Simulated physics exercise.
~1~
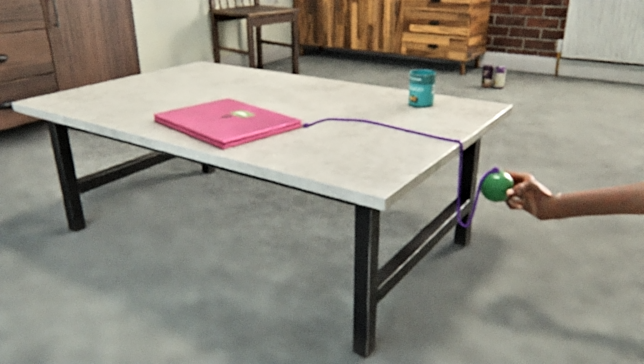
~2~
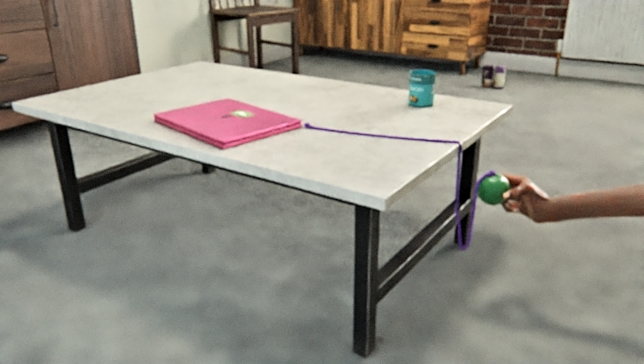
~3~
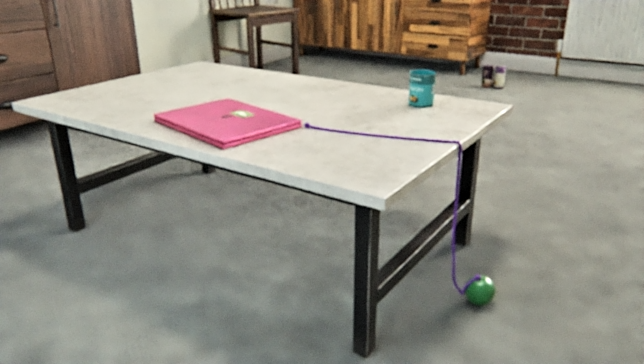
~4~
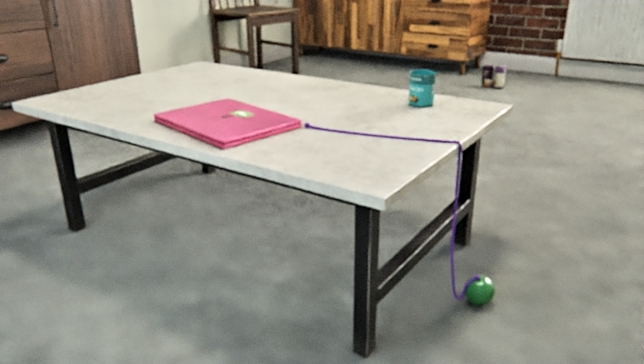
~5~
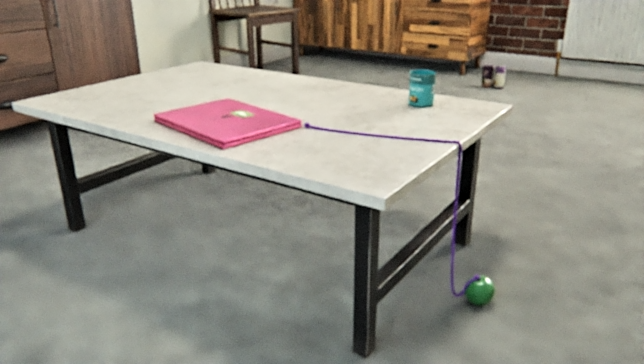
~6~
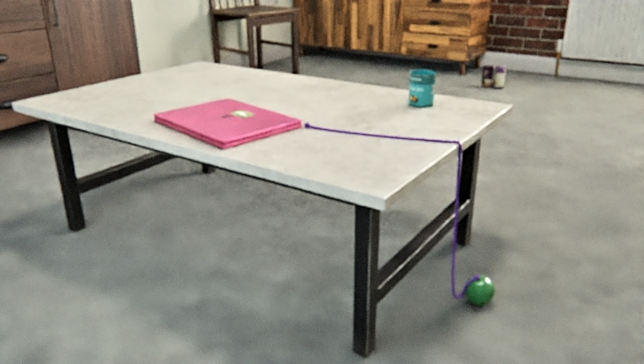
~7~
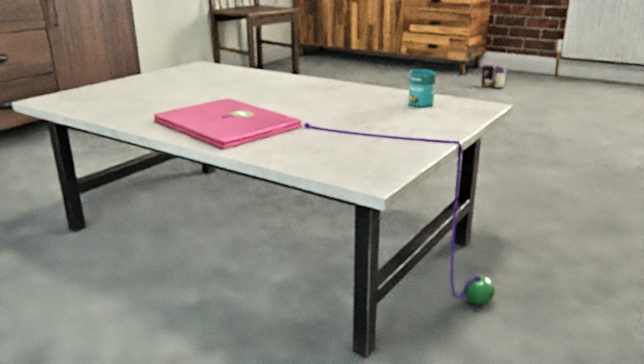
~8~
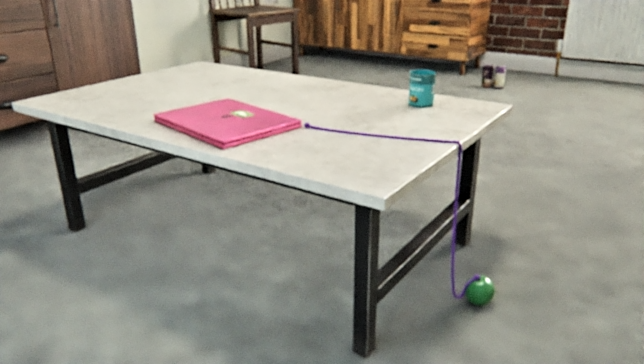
A green apple on a purple shoelace was held by a hand beside a table, then let go, and it dropped to the floor and stayed there, while the pink laptop and turquoise cup on the tabletop never moved.
